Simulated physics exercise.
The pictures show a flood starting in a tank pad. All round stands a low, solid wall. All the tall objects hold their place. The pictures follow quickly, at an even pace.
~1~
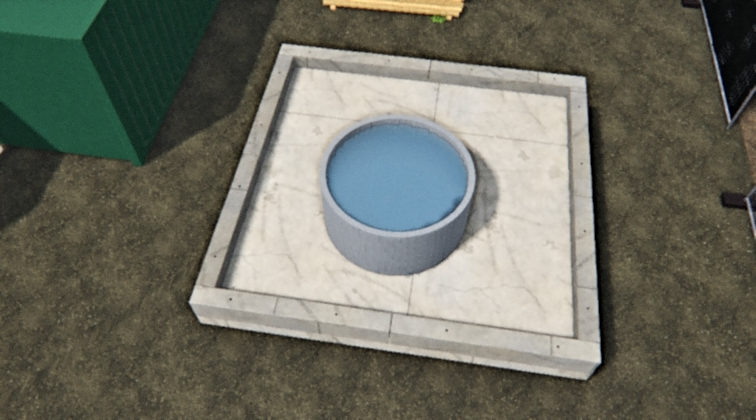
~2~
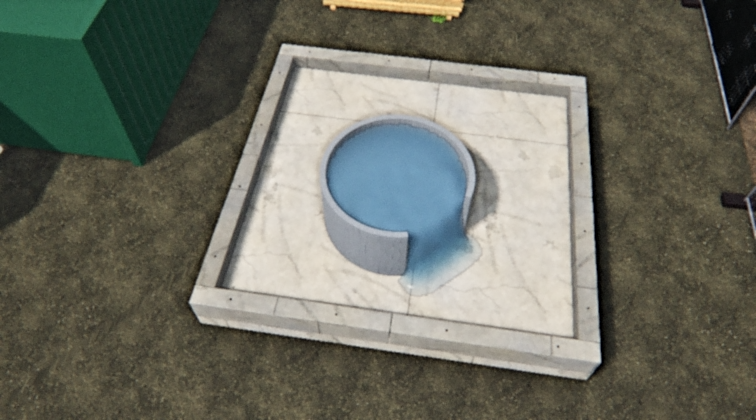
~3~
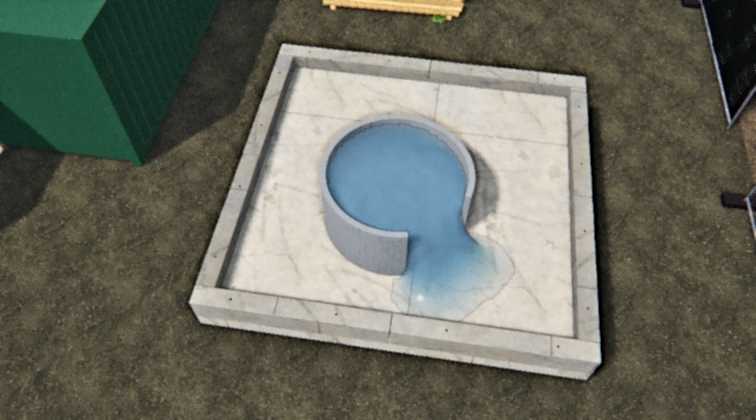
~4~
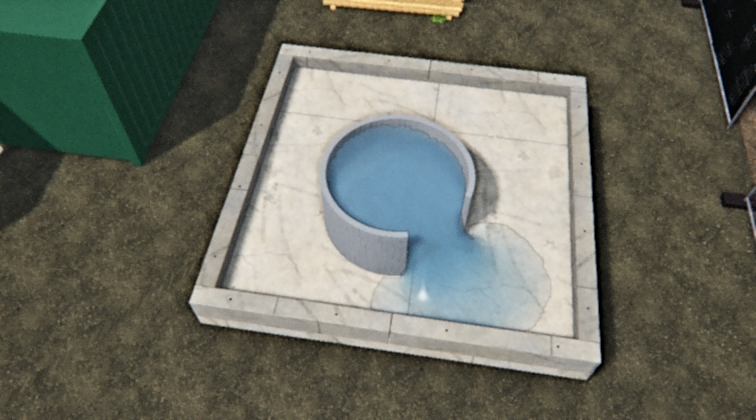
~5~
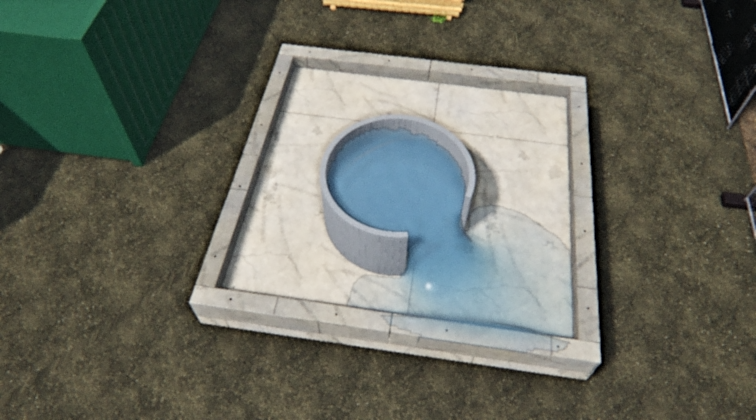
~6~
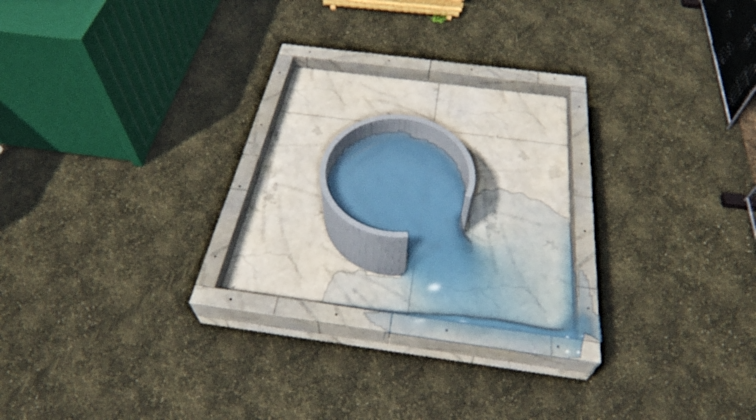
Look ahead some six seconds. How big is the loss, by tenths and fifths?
It loses over a fifth.
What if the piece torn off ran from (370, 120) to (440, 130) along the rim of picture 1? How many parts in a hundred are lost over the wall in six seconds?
Close to 12 %.
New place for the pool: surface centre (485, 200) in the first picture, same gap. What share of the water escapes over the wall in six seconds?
About 38 per cent.
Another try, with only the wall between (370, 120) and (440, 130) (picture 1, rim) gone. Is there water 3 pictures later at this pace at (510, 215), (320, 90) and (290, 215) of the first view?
As listed: Clear, flooded, dry.
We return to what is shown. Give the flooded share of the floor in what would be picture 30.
Roughly 90 per cent.
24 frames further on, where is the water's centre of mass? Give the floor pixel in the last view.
Roughly at (438, 213).
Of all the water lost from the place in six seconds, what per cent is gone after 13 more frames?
Roughly 90 per cent.
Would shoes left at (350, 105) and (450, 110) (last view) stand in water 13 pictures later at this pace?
In turn: Free of water, free of water.
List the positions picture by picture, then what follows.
In the first frame, still water in the round tank at (397, 175).
In the second frame, water pours out at (439, 247) and has run to (474, 246).
In the third frame, the front is at (505, 275), out from the gap at (438, 249).
In the fourth frame, water pours out at (438, 250) and has run to (534, 313).
In the fifth frame, the front is at a hidden place, out from the gap at (438, 250).
In the sixth frame, water pours out at (438, 250) and has run to a hidden place.
A moment on, water covers 25 % of the floor; the low wall has let 3 % over.
Next, water covers 30 % of the floor; the low wall has let 8 % over.
Then, water covers 50 % of the floor; the low wall has let 21 % over.
Later, water covers 75 % of the floor; the low wall has let 23 % over.
In the end, water covers 80 % of the floor; the low wall has let 23 % over.
